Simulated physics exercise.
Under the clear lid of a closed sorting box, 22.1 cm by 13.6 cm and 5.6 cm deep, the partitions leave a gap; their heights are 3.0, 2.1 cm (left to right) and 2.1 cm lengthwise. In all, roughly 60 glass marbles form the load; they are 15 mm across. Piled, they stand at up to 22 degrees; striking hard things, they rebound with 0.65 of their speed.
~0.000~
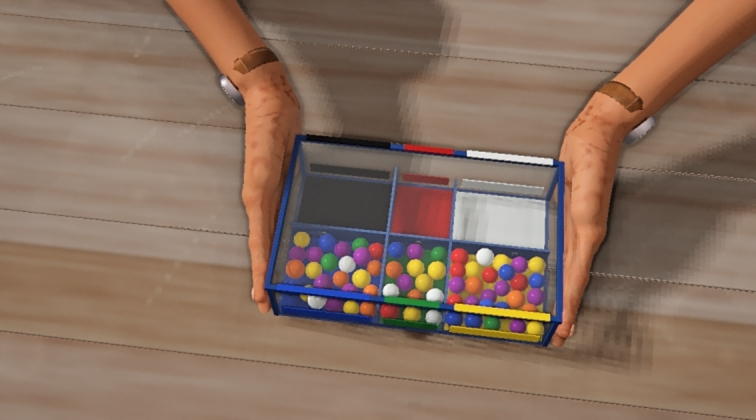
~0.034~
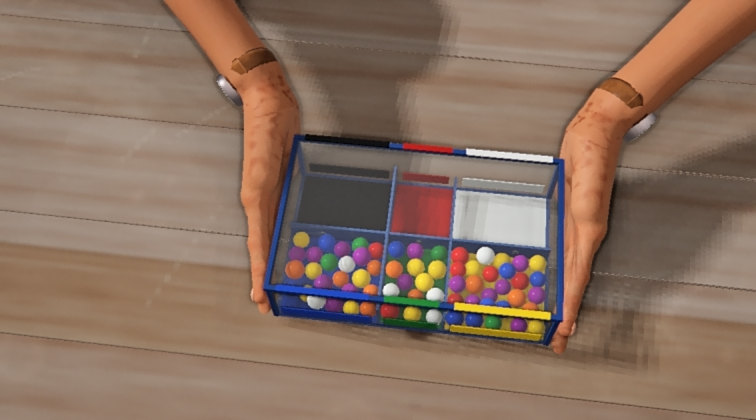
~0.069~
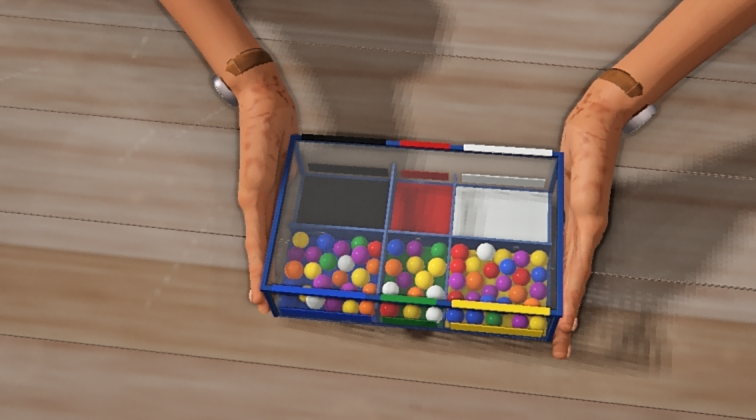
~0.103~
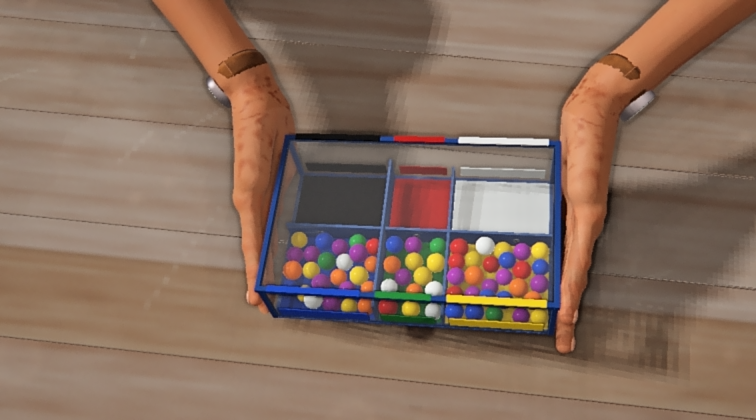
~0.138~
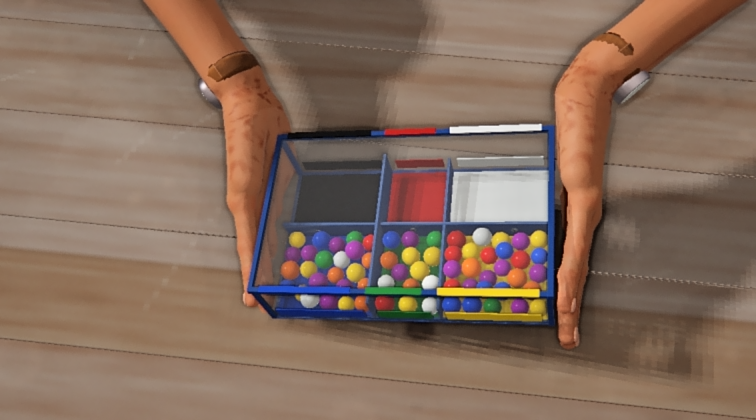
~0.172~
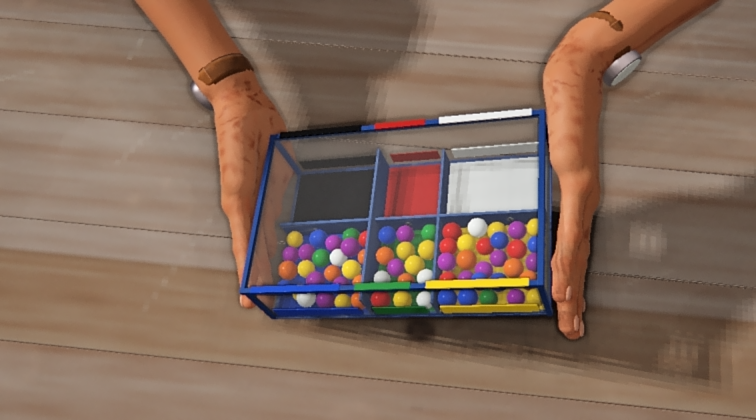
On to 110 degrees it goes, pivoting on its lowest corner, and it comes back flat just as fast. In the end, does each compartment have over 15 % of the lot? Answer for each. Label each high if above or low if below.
Red: Low; blue: High; green: Low; yellow: Low; white: Low; black: High.
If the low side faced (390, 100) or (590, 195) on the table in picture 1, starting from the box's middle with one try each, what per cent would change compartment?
That would be close to 100 per cent and then close to 85 per cent.
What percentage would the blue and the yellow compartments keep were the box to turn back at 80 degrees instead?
With that change you'd see blue at 60 % and yellow at 10 %.
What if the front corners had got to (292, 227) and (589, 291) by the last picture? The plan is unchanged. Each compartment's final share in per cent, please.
Each compartment ends with, in per cent, red 5, blue 0, green 0, yellow 20, white 70 and black 5.
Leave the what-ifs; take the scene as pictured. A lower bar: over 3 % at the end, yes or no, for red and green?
Red no; green yes.
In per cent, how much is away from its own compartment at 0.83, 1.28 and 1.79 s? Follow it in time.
First 30, next 70, last 70.
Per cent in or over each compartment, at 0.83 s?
In per cent: Red 0, blue 45, green 30, yellow 20, white 0, black 0.
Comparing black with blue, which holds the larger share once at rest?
I'd say the blue side has more in it.
Then, at 0.83 s, tilt 110 degrees; blue 45 %, green 30 %, yellow 20 %.
Then, at 1.28 s, tilt 48 degrees; blue 65 %, green 5 %, black 30 %.
Then, at 1.79 s, tilt 0 degrees; blue 65 %, green 5 %, black 30 %.
In the end, at 2.6 s, red 0 %, blue 65 %, green 5 %, yellow 0 %, white 0 %, black 30 %.
